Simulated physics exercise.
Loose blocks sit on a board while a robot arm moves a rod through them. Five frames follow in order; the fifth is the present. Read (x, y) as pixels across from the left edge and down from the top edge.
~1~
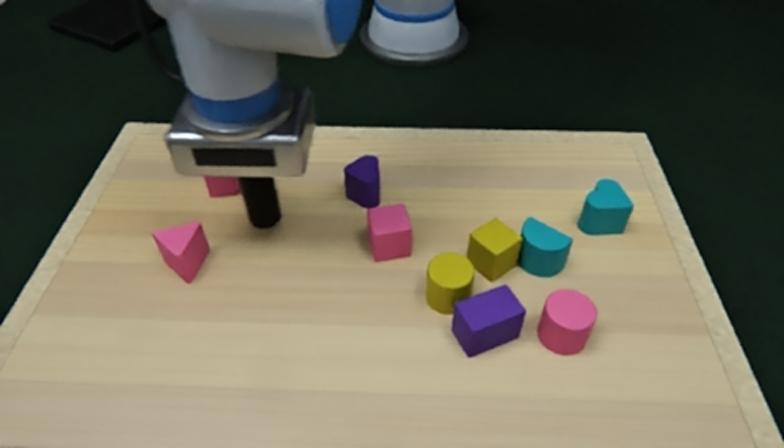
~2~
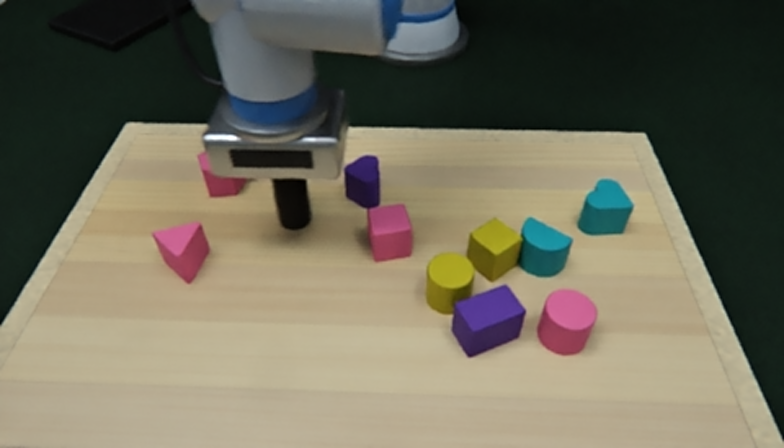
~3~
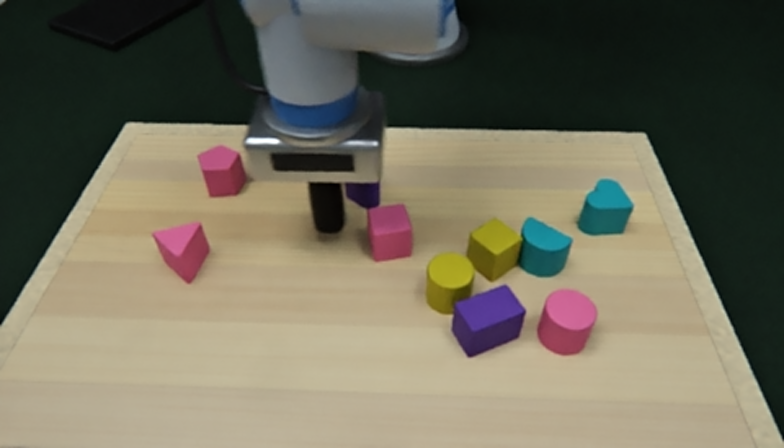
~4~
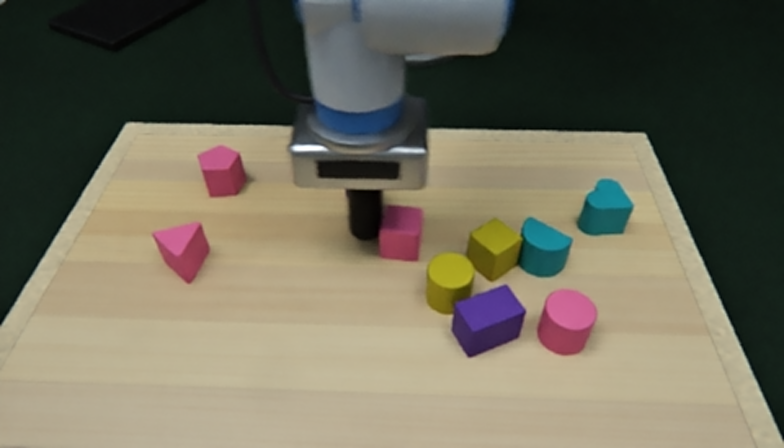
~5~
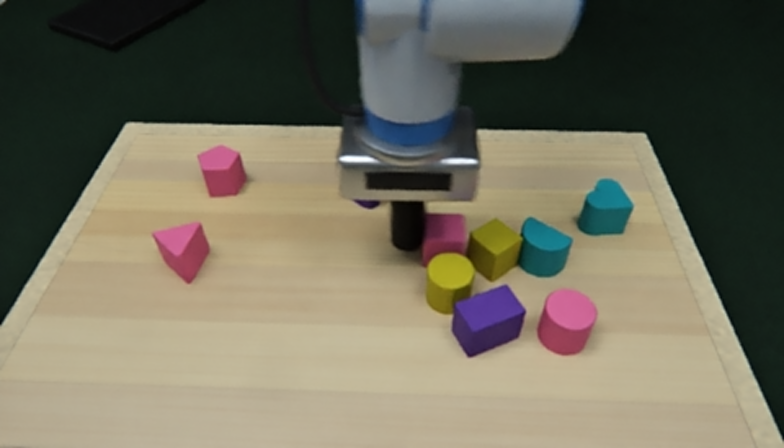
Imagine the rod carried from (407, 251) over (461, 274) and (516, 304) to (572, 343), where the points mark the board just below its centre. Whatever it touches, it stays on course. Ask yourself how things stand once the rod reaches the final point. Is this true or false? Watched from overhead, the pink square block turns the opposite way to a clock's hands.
True - the claim holds.
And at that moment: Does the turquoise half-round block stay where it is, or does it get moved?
Shifted out of place.
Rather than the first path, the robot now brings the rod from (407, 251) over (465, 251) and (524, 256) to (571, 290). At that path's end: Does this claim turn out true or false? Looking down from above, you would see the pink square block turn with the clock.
That is true.
On the path given first. One third of the way, rod at (463, 262); pink square block at (504, 251), turned 15° clockwise; yellow circular block at (459, 278); yellow square block at (546, 252), turned 35° anticlockwise; turquoise half-round block at (577, 231), turned 30° anticlockwise.
Two thirds of the way, rod at (519, 293); pink square block at (562, 271), turned 15° anticlockwise; yellow circular block at (461, 281); purple oblong block at (491, 310); yellow square block at (597, 258), turned 60° anticlockwise; turquoise half-round block at (579, 229), turned 35° anticlockwise.
At the end, rod at (577, 332); pink square block at (586, 278), turned 40° anticlockwise; yellow circular block at (461, 281); purple oblong block at (491, 310); yellow square block at (610, 255), turned 85° anticlockwise; turquoise half-round block at (579, 229), turned 35° anticlockwise; pink circular block at (626, 343).
